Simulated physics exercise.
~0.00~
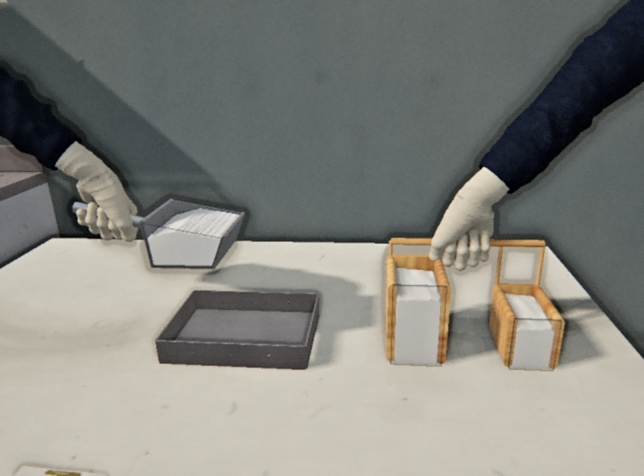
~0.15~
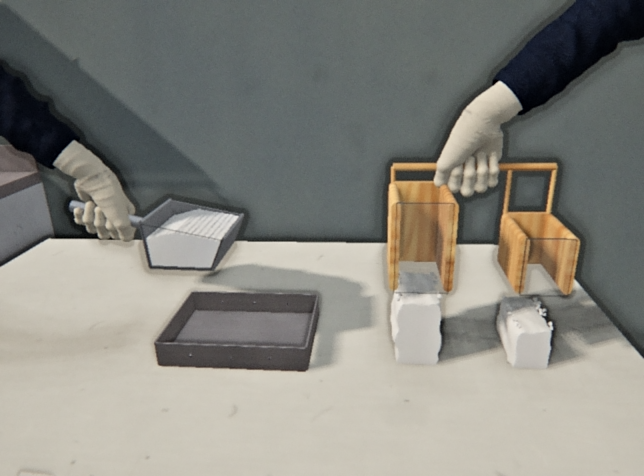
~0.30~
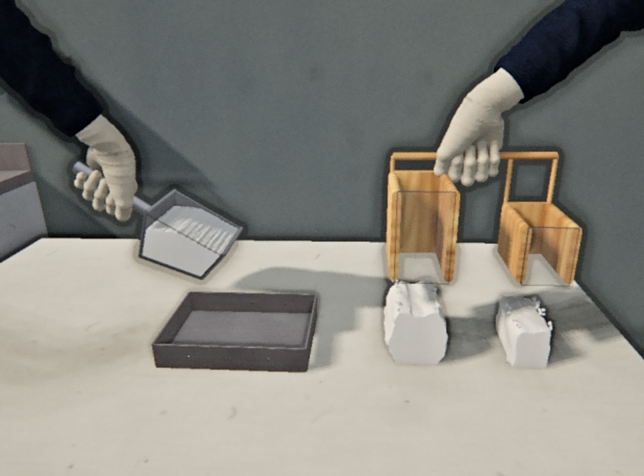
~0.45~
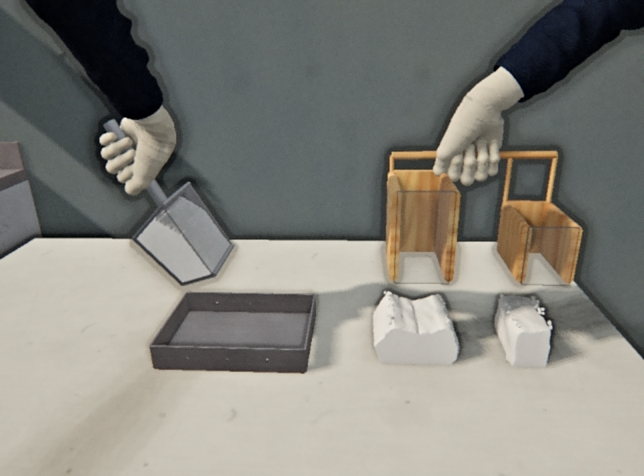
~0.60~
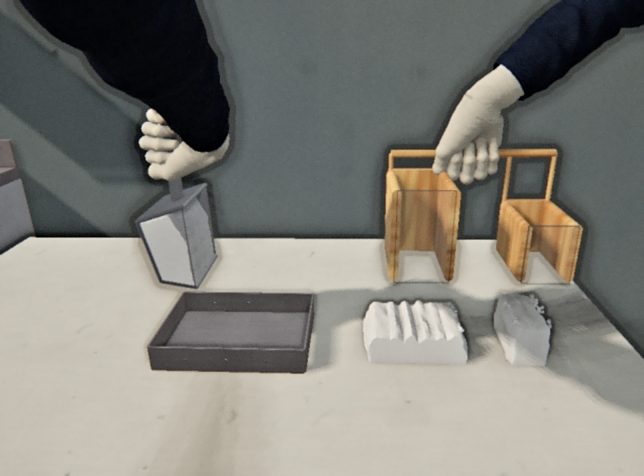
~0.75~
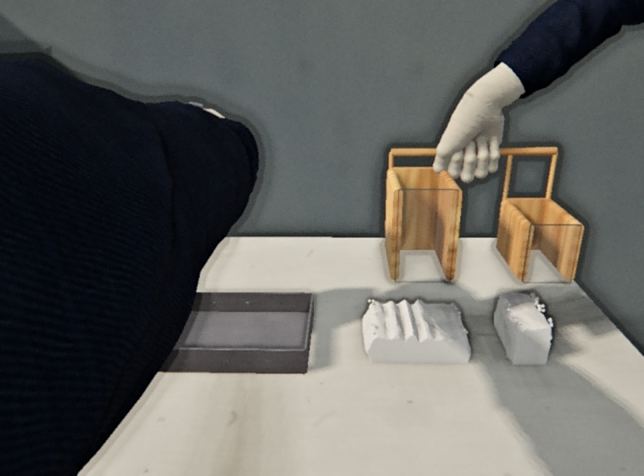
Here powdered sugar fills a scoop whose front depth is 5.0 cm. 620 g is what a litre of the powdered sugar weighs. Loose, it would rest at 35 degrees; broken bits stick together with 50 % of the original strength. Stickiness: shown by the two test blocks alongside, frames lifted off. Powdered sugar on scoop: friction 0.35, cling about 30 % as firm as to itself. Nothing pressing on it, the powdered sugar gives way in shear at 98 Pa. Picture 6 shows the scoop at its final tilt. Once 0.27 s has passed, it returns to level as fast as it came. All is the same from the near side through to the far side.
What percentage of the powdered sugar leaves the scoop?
About 72 %.
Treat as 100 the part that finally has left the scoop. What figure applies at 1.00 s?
Around 100 per cent.
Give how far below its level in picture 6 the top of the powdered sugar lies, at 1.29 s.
By my estimate, near 6.0 cm.
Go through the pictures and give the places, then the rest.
In the first picture, lip at (221, 237), tilt 0 degrees; crest of the powdered sugar at (175, 232); block heights 12 cm, 7.4 cm (left to right).
In the second picture, lip at (221, 239), tilt 1 degrees; crest of the powdered sugar at (177, 233); block heights 12 cm, 7.4 cm (left to right).
In the third picture, lip at (221, 254), tilt 21 degrees; crest of the powdered sugar at (151, 230); block heights 10 cm, 7.4 cm (left to right).
In the fourth picture, lip at (213, 273), tilt 49 degrees; crest of the powdered sugar at (154, 221); block heights 7.4 cm, 7.4 cm (left to right).
In the fifth picture, lip at (196, 286), tilt 77 degrees; crest of the powdered sugar at (165, 217); block heights 5.7 cm, 7.4 cm (left to right).
In the sixth picture, lip at (186, 289), tilt 91 degrees; block heights 5.6 cm, 7.4 cm (left to right).
After 1.00 s, the scoop is at 91 degrees and 72 % has left it.
After 1.29 s, the scoop is at 55 degrees and 72 % has left it.
After 1.59 s, the scoop is at 3 degrees and 72 % has left it.
After 1.88 s, the scoop is at 0 degrees and 72 % has left it.
After 1.99 s, the scoop is at 0 degrees and 72 % has left it.
